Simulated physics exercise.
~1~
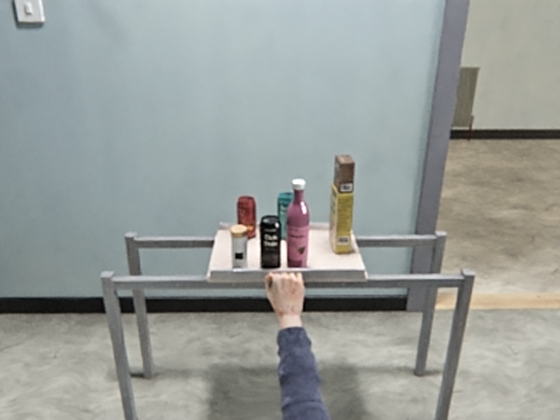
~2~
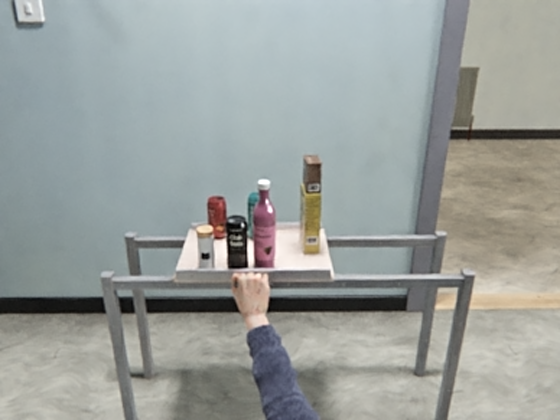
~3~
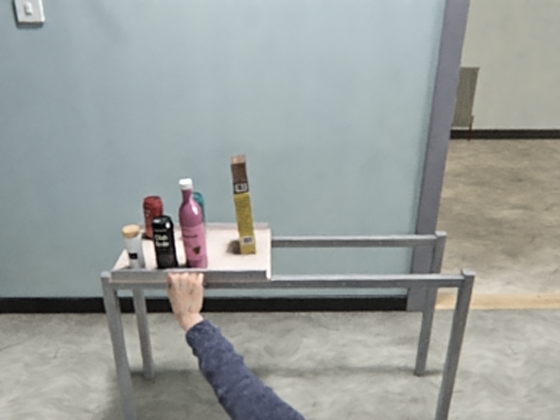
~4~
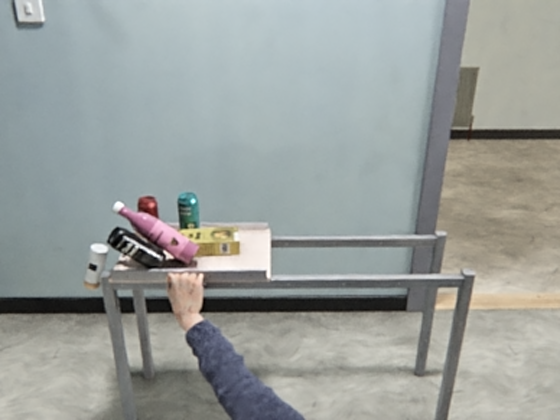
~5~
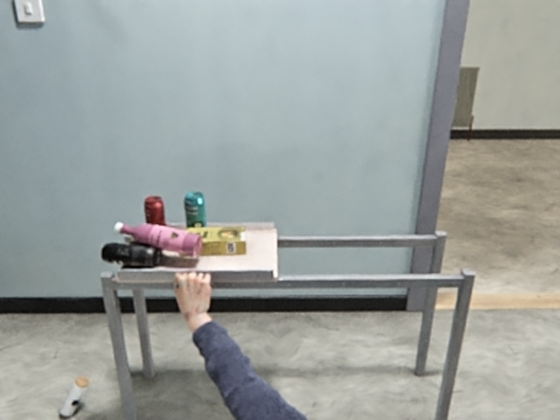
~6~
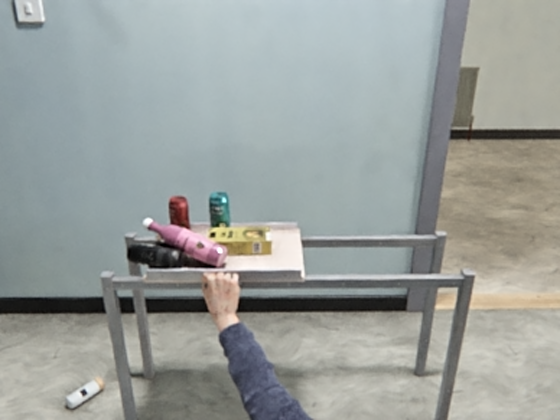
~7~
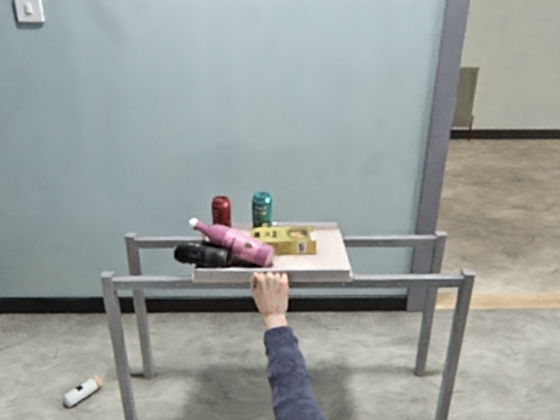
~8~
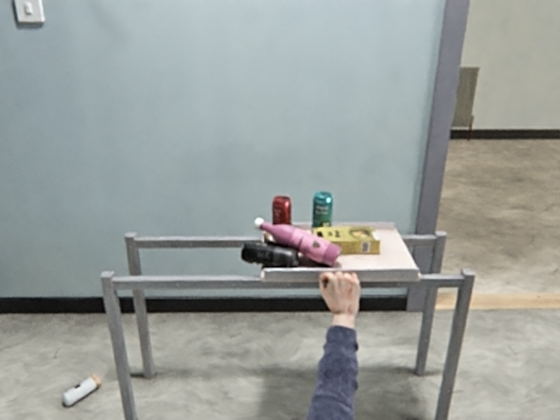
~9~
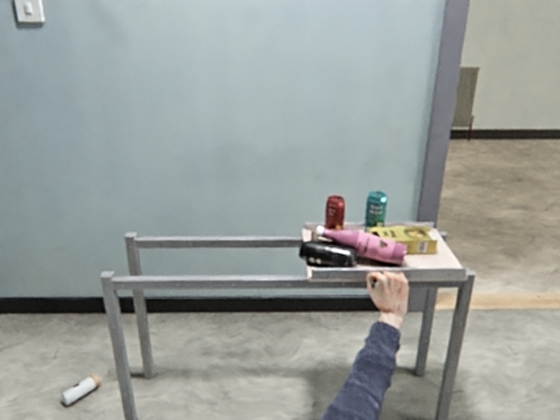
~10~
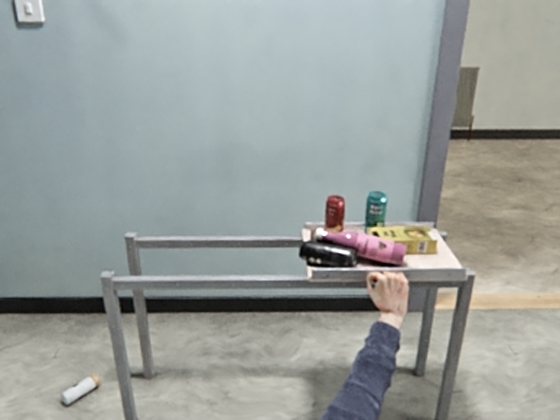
The clip shows a hand sliding a tray of bottles, cans and packets left along runners, where several topple and a white shaker falls to the floor, then right to rest with the pink bottle, black can and yellow packet lying aboard, red and turquoise cans upright.
